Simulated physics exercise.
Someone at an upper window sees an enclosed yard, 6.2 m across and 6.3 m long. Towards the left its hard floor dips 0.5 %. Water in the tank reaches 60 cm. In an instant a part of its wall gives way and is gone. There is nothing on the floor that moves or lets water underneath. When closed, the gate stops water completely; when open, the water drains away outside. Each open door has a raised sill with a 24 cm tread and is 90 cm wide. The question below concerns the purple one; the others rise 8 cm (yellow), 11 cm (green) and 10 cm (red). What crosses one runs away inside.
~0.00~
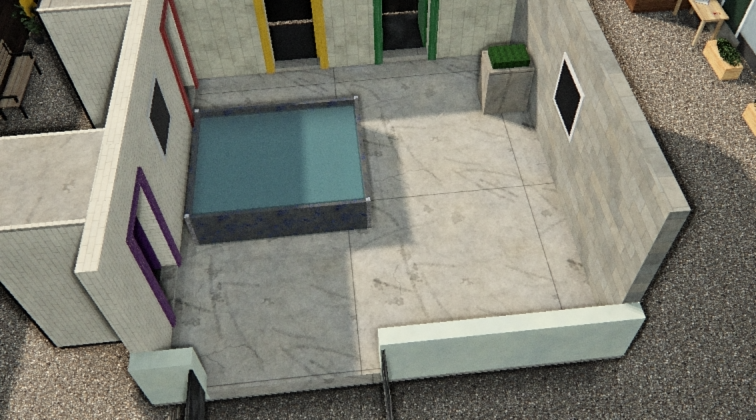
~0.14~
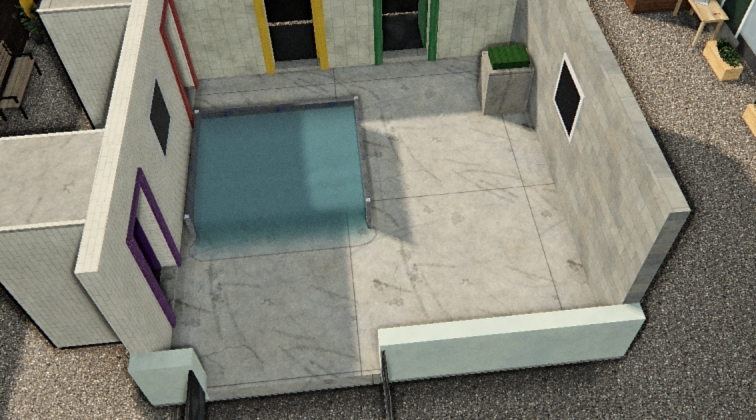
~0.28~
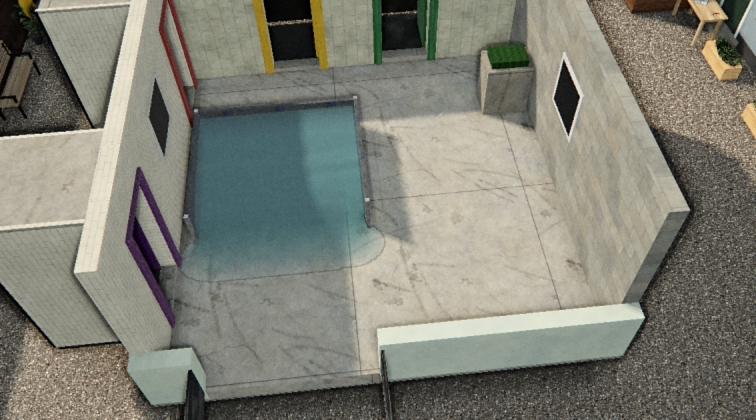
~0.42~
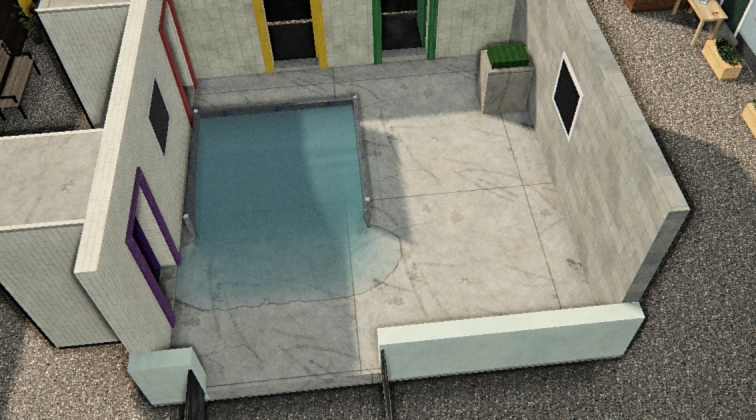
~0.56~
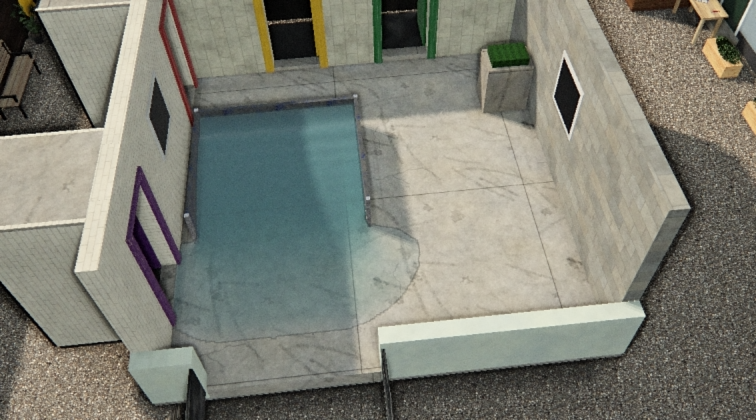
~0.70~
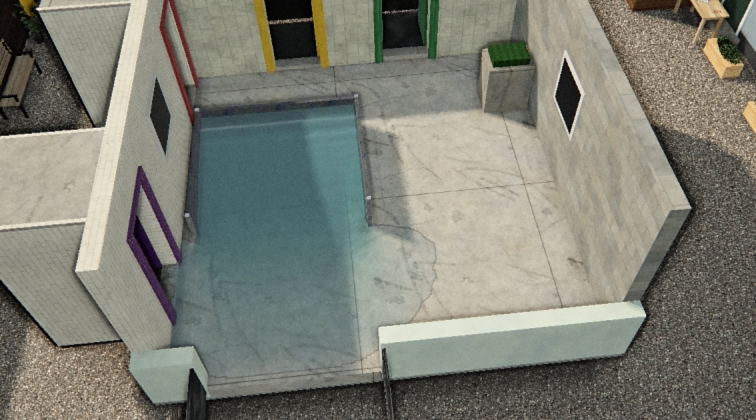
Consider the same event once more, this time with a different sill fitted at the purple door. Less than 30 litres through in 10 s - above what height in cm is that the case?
Above about 14.5 cm.
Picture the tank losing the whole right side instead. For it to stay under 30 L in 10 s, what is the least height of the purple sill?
Some 13.0 centimetres.
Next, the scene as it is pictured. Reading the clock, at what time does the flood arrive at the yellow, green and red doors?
Times: Yellow 9.5 seconds, green 7.5 seconds, red 6.5 seconds.
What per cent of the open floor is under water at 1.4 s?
30 %.
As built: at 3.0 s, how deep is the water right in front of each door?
Purple door 16 cm, yellow door 0 cm, green door 0 cm, red door 0 cm.
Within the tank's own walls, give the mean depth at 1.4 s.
Average depth: Approx. 34 cm.
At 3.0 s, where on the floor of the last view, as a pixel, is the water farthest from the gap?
(602, 331).
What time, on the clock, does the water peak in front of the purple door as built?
Crest at t of about 3.8 s.
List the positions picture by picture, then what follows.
In the first frame, the tank at (278, 157) is whole and still, 60 cm deep; the purple door at (158, 255) is dry.
In the second frame, the front is at (200, 256), 0.3 m from the gap at (282, 227); 0.7 m2 of floor is wet, 60 cm left at the back.
In the third frame, the front is at (205, 277), 0.7 m from the gap at (282, 228); 1.9 m2 of floor is wet, 60 cm left at the back.
In the fourth frame, water pours out at (282, 228) and has run 1.2 m, to (203, 304); about 10 cm deep outside, 60 cm at the back.
In the fifth frame, water pours out at (283, 227) and has run 1.8 m, to (227, 337); about 8 cm deep outside, 59 cm at the back.
In the sixth frame, the gap is at (283, 227), the front 2.3 m out at a hidden place; the back of the tank holds 52 cm; water is at the purple door at (158, 254).
After 1.4 s water covers 30 % of the floor, deepest (40 cm) near (171, 365); 16 cm at the purple door, 8 litres in over its 8 cm sill.
After 3.0 s water covers 35 % of the floor, deepest (28 cm) near (169, 377); 16 cm at the purple door, 56 litres in over its 8 cm sill.
After 10.0 s water covers 85 % of the floor, deepest (6 cm) near (500, 122); 5 cm at the purple door, 124 litres in over its 8 cm sill.
At the purple door as built, the water arrived by 0.5 s and peaked near 17 cm at 3.8 s.
Run again over the same 10 s with other heights there, 42 litres in over 13.5 cm, 19 litres over 16 cm. The limit of 30 litres is kept from about 14.5 cm up.
